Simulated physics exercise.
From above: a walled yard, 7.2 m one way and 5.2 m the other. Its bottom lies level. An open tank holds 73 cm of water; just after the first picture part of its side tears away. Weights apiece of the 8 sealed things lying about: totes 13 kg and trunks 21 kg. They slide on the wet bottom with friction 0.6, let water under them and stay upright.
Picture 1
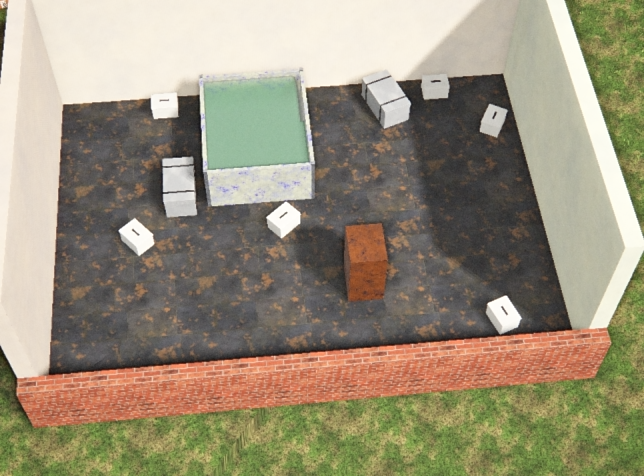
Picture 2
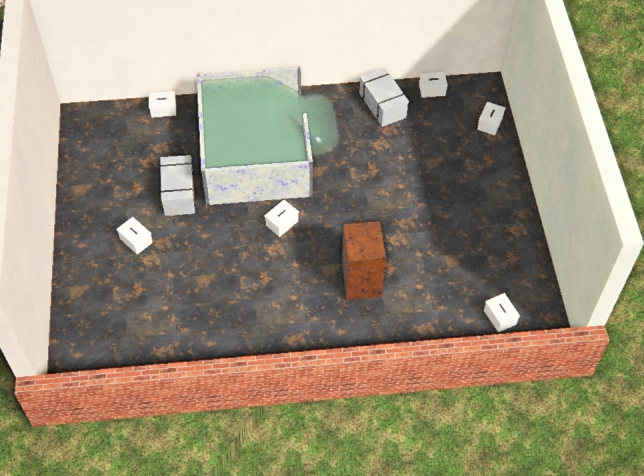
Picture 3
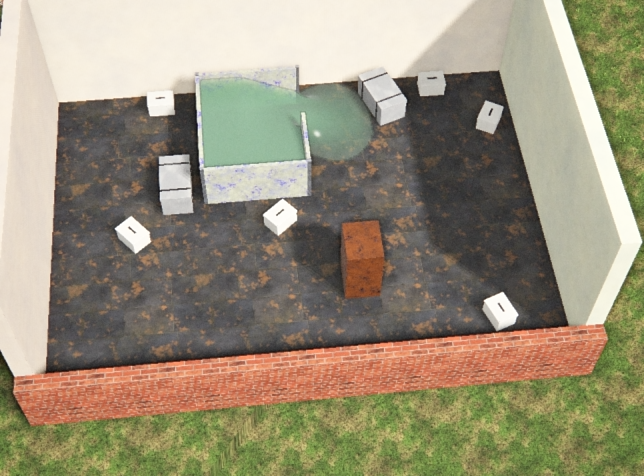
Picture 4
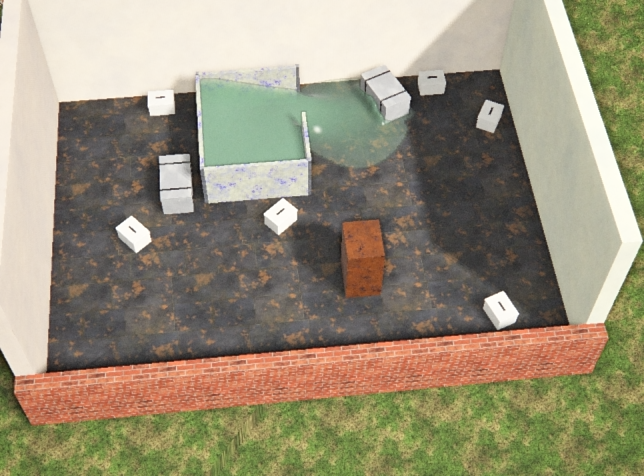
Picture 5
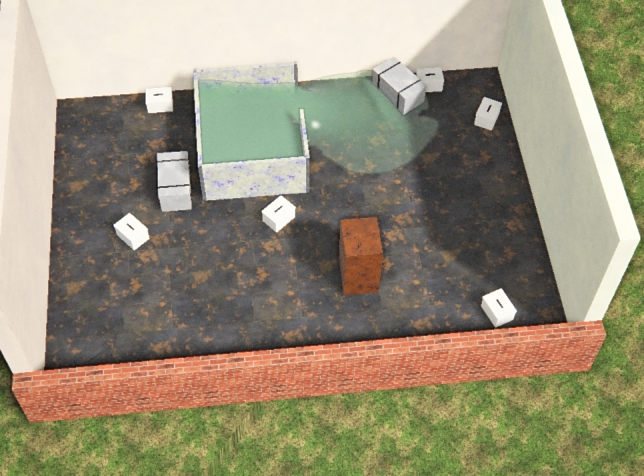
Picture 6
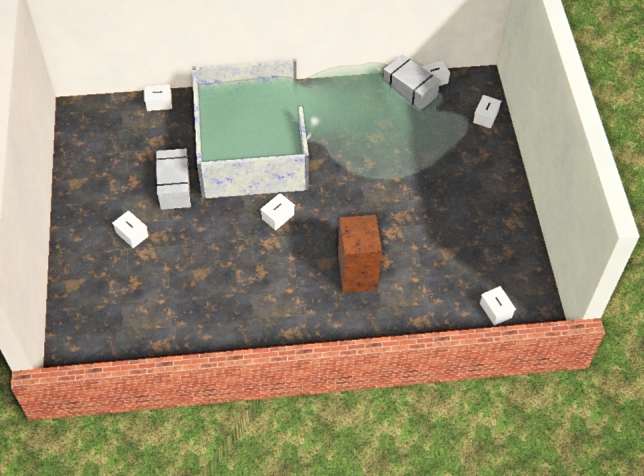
The clip shows a walled yard seen from above, where greenish water pours through the right side of an open tank and spreads across the dark floor, pushing a grey trunk rightward before a neighbouring white box shifts slightly.
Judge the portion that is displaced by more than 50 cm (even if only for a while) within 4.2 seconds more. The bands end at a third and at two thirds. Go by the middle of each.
It is between one and two thirds.
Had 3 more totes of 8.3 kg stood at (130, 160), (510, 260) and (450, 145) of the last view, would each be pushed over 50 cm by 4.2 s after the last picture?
In that order: Less, over, more.
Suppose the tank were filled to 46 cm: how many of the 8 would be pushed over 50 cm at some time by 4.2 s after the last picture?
In that case 3 of them.
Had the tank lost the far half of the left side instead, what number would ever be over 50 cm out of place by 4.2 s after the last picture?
In that case 2 of them.
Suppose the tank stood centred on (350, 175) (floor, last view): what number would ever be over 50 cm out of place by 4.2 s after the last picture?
Then 4.
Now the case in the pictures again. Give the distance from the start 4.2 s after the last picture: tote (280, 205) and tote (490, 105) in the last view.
In turn: 0 cm, 400 cm.
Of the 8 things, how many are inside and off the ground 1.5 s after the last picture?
I count 3.
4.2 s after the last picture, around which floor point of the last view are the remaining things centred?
Around (292, 216).
Then, 0.4 s after the last picture 1 of 8 are over 50 cm from their spots; 0 afloat.
Then, 1.5 s after the last picture 3 of 8 are over 50 cm from their spots; 3 afloat.
Then, 2.8 s after the last picture 3 of 8 are over 50 cm from their spots; 1 afloat.
Then, 4.2 s after the last picture 4 of 8 are over 50 cm from their spots, and 4 have been at some point; 0 afloat.
